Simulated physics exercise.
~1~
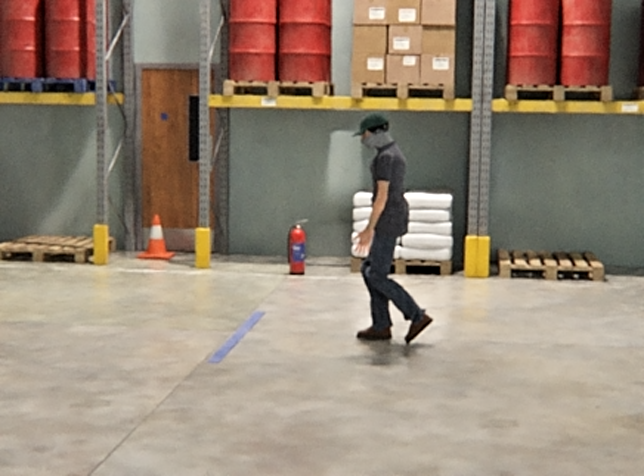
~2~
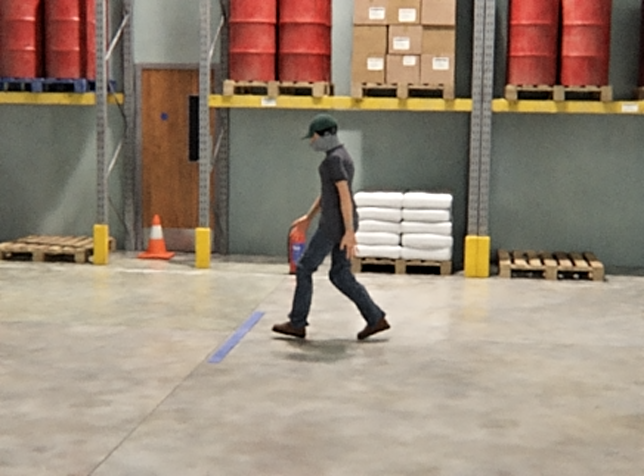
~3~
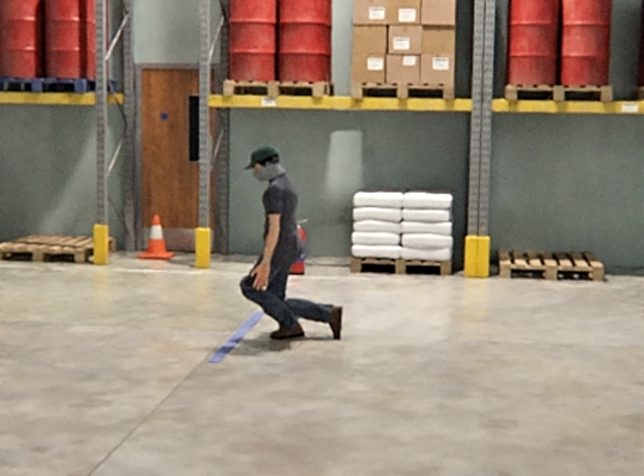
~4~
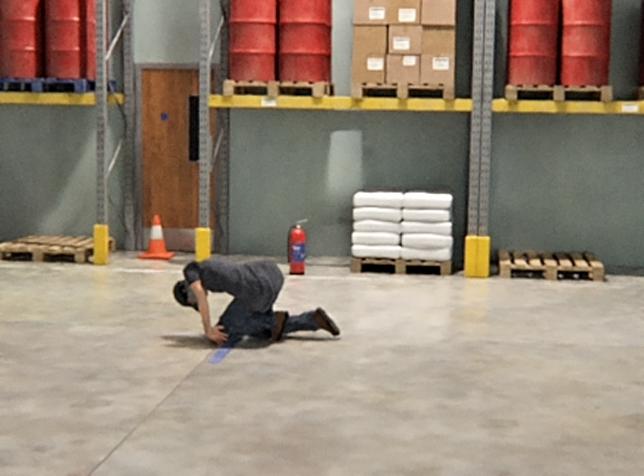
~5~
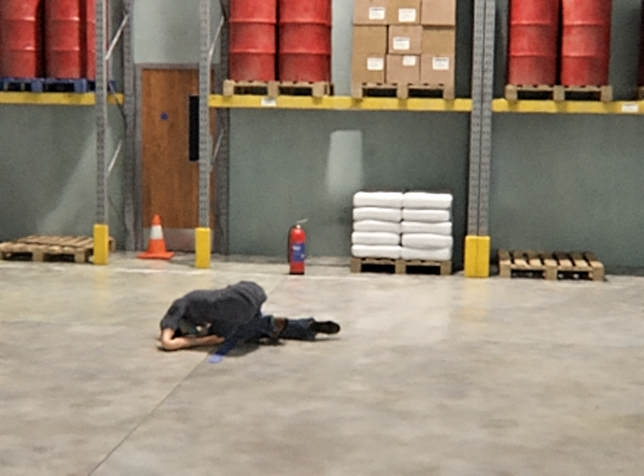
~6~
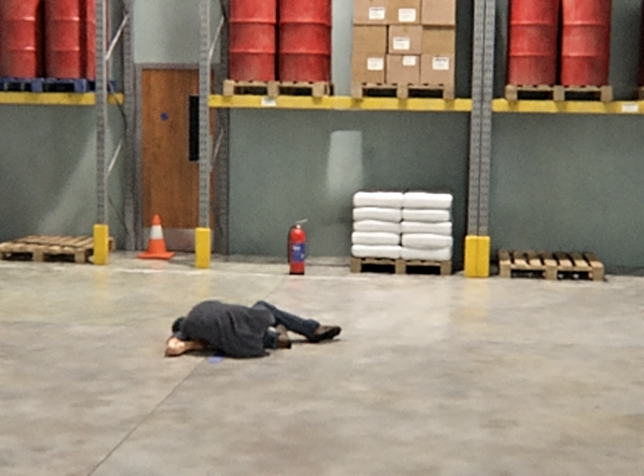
Person in dark cap walking left across a warehouse floor, sinking to the knees and collapsing, head and chest over a blue strip.
